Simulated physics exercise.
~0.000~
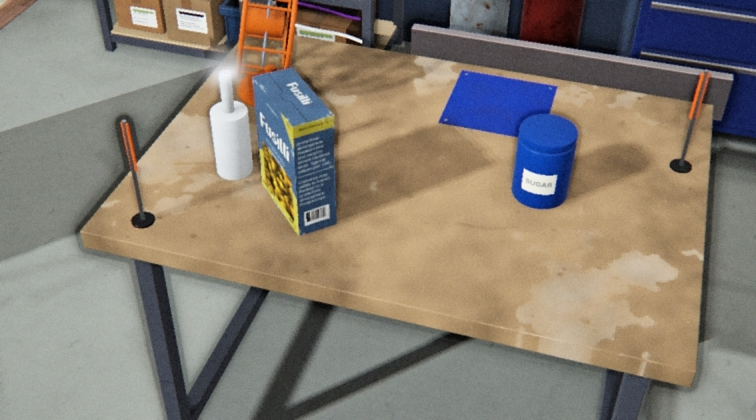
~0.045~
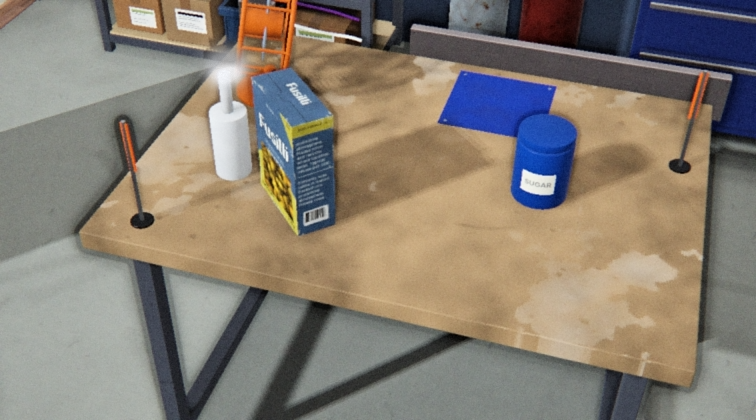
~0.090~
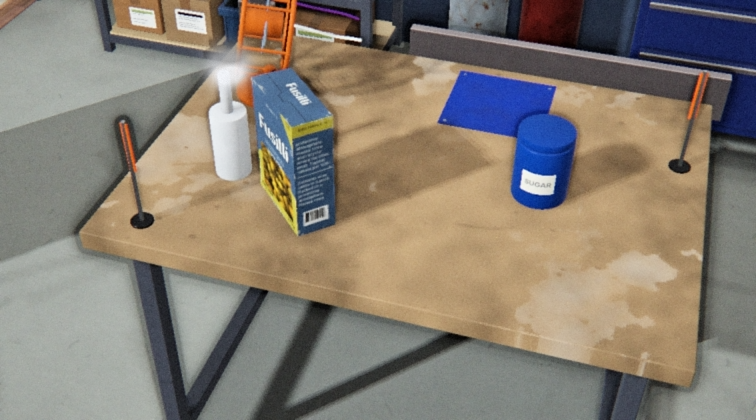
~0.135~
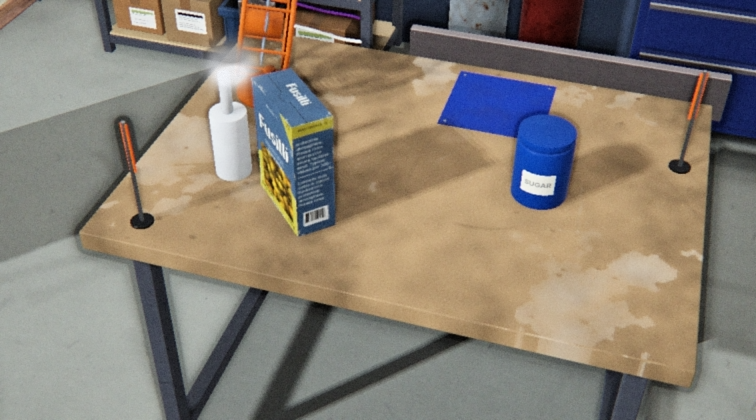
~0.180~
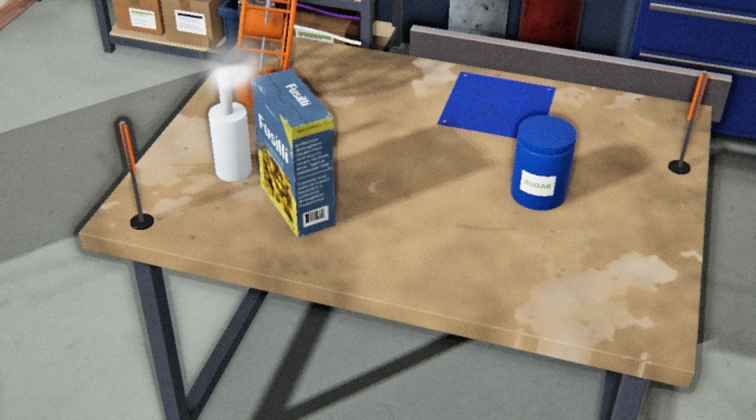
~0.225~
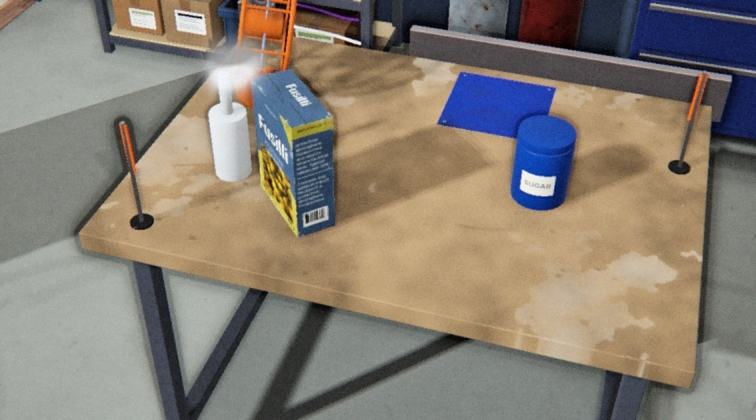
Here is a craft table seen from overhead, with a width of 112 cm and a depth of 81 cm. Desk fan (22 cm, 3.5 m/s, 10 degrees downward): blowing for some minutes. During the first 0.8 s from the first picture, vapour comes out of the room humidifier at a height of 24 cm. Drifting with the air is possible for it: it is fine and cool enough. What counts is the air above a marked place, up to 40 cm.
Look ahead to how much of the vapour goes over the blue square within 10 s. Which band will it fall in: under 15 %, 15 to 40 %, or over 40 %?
It comes to above 40 %.
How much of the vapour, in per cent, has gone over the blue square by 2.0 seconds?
Near 90 %.
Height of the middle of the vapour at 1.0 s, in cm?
I'd put it at around 12 cm up.
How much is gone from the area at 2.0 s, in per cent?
Estimate: Some 90 in a hundred.
By 1.0 s, 60 % has passed over the blue square; 15 % has left the area, and the middle of the rest is near (487, 78).
By 2.0 s, 94 % has passed over the blue square; 91 % has left the area.
By 4.0 s, 94 % has passed over the blue square; 98 % has left the area.
By 10.0 s, 95 % has passed over the blue square; 99 % has left the area.
